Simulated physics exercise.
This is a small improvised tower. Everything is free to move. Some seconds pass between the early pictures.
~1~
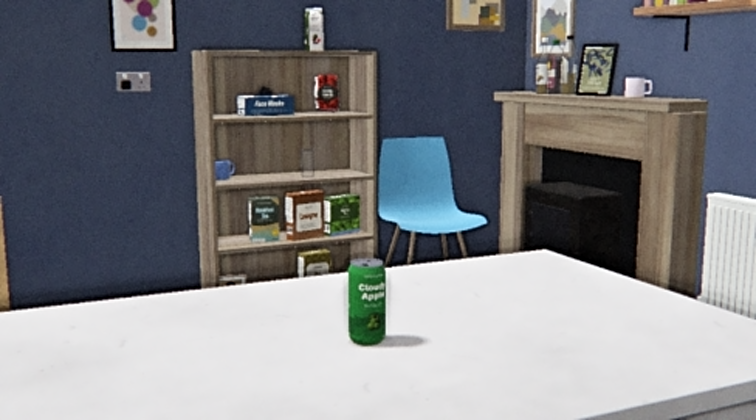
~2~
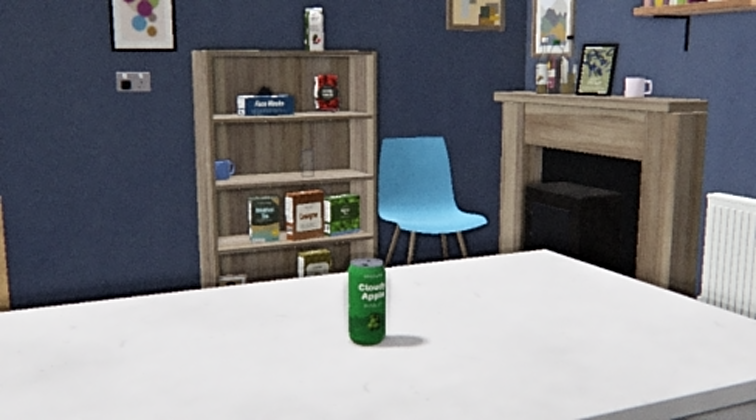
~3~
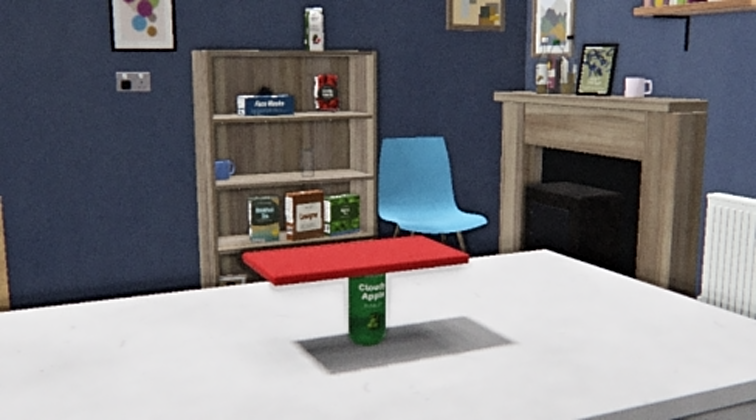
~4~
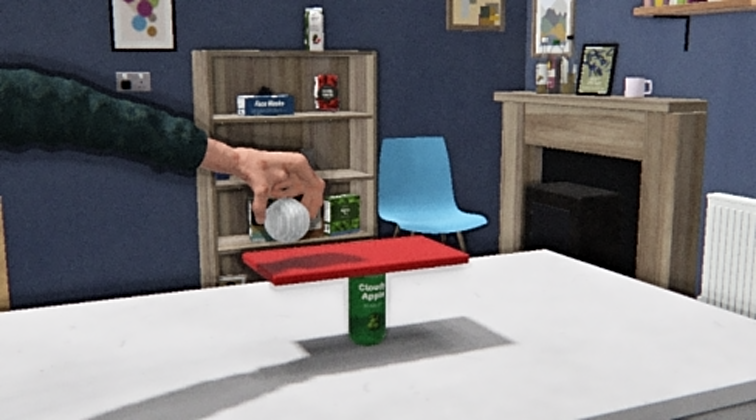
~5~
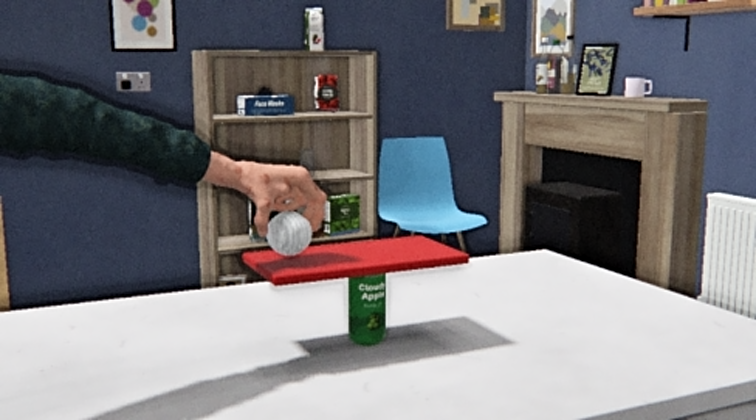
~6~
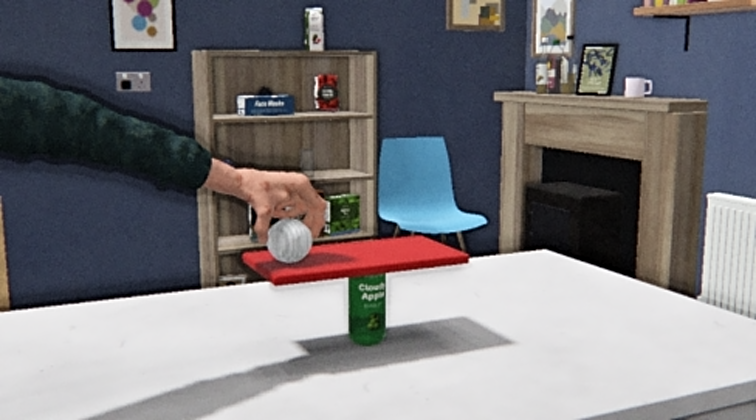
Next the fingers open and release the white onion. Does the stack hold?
In the end the stack loses its balance.
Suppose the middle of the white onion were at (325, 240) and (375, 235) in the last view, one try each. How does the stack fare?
First try: It gives way; second try: It keeps its balance.
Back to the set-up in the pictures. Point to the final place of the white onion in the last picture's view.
At about (215, 347).
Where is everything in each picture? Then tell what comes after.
In the first picture, the last thing is not in view yet.
In the second picture, the last thing is not in view yet.
In the third picture, the last thing is not in view yet; red lid (356, 258).
In the fourth picture, on its way; white onion (287, 220); red lid (356, 258).
In the fifth picture, on its way; white onion (289, 233); red lid (356, 258).
In the sixth picture, in place under the hand; white onion (289, 240); red lid (356, 258).
Then, 0.40 s after the last picture, white onion now fallen; red lid tipped 56° from how it was.
Then, 0.60 s after the last picture, red lid tipped 44° from how it was; green can tipped 8° from how it was.
Then, 0.80 s after the last picture, red lid now fallen; green can tipped 60° from how it was.
At rest, fallen, red lid, green can and white onion. Seen from the same camera at the end, white onion near (215, 347). The stack comes apart.
